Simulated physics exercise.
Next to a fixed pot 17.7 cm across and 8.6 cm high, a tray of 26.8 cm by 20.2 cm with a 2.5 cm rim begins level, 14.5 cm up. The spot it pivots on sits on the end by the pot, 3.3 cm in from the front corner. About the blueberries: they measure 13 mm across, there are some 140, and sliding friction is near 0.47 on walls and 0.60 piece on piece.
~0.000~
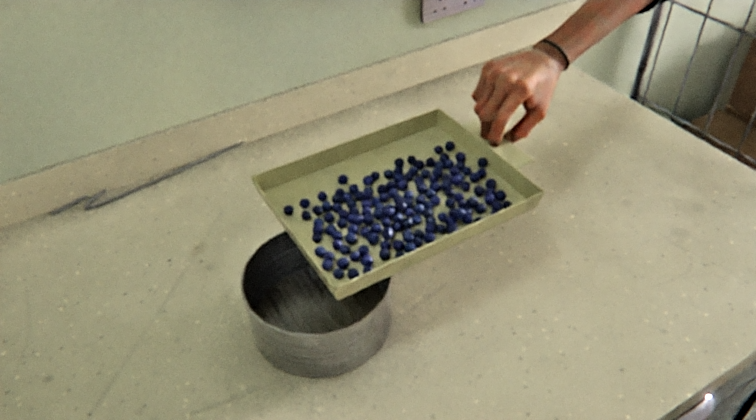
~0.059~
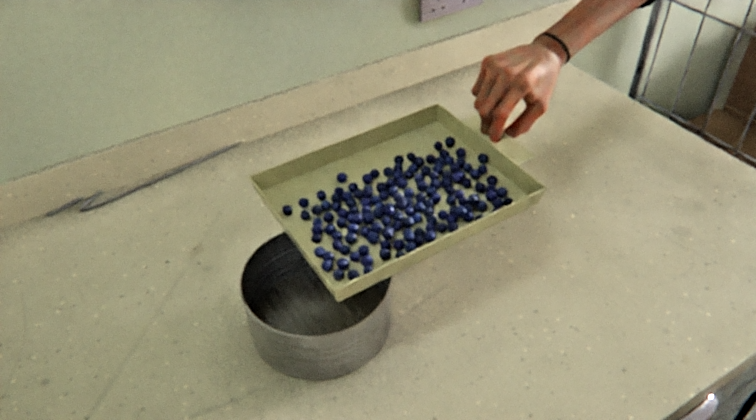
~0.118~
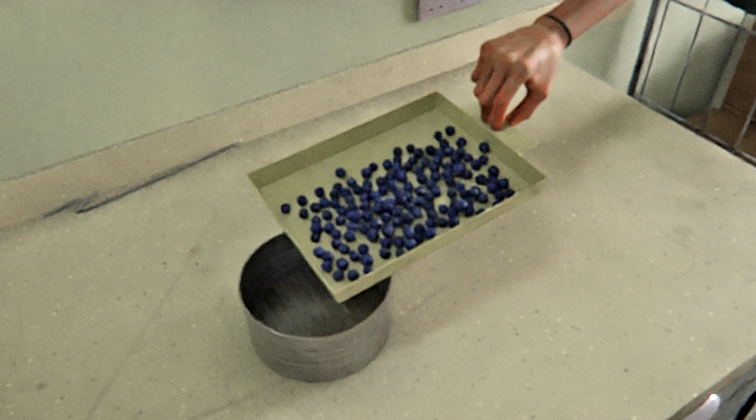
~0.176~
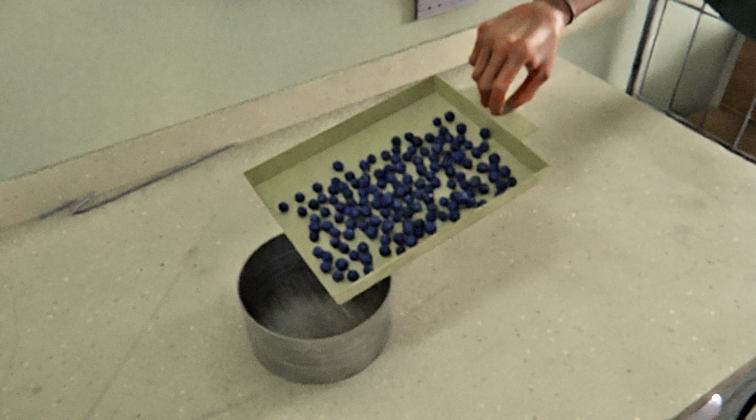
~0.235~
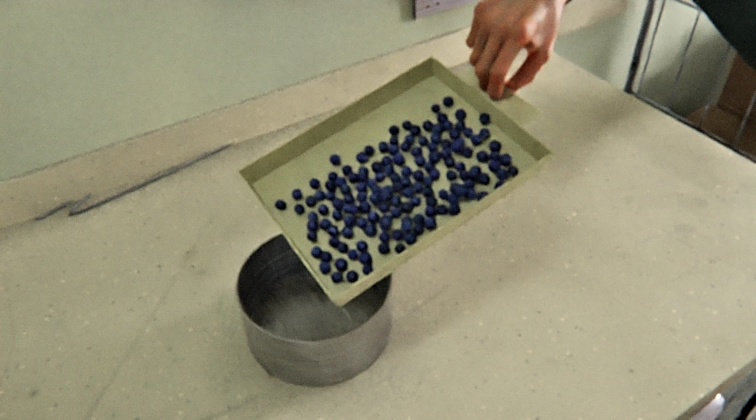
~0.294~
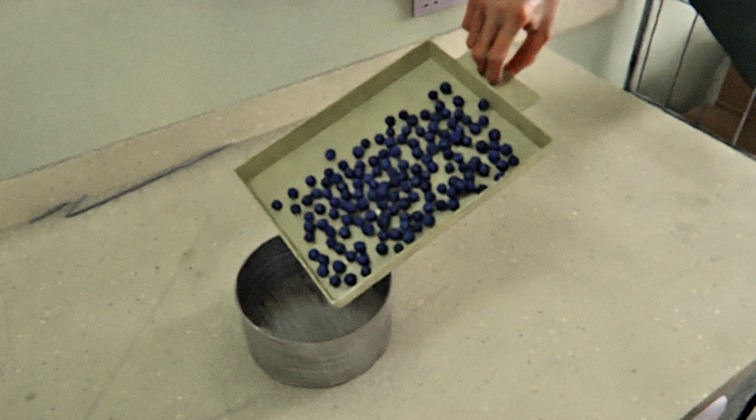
On a pale counter, a hand tilts a tray of blueberries toward a metal pot.
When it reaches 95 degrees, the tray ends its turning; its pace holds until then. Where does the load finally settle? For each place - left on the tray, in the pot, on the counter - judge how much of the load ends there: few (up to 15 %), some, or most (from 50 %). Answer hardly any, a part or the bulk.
Tray: Hardly any; pot: Hardly any; counter: The bulk.
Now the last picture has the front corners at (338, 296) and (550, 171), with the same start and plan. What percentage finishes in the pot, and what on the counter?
The pot gets 0 and the counter 100.
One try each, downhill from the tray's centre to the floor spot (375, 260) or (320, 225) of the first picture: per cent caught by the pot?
Near 0 and 50 percent, in that order.
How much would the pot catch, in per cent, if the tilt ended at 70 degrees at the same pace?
Estimate: Roughly 0 percent.
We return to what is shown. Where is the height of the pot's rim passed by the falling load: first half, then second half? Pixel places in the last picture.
The first half passes near (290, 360) and the second half near (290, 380).
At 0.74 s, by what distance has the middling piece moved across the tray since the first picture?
Displacement on the tray: Roughly 5 cm.
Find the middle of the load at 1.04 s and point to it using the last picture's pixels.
Near (323, 226).
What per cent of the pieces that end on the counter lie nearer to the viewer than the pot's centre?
Some 90 per cent.
After 0.74 s, tilt 55 degrees; the tray holds 100 %, the pot 0 %.
Then, at 1.04 s, tilt 80 degrees; the tray holds 100 %, the pot 0 %.
After 1.44 s, tilt 95 degrees; the tray holds 25 %, the pot 0 %.
By 2.5 s all is still; tray 0 %, pot 0 %, counter 100 %.
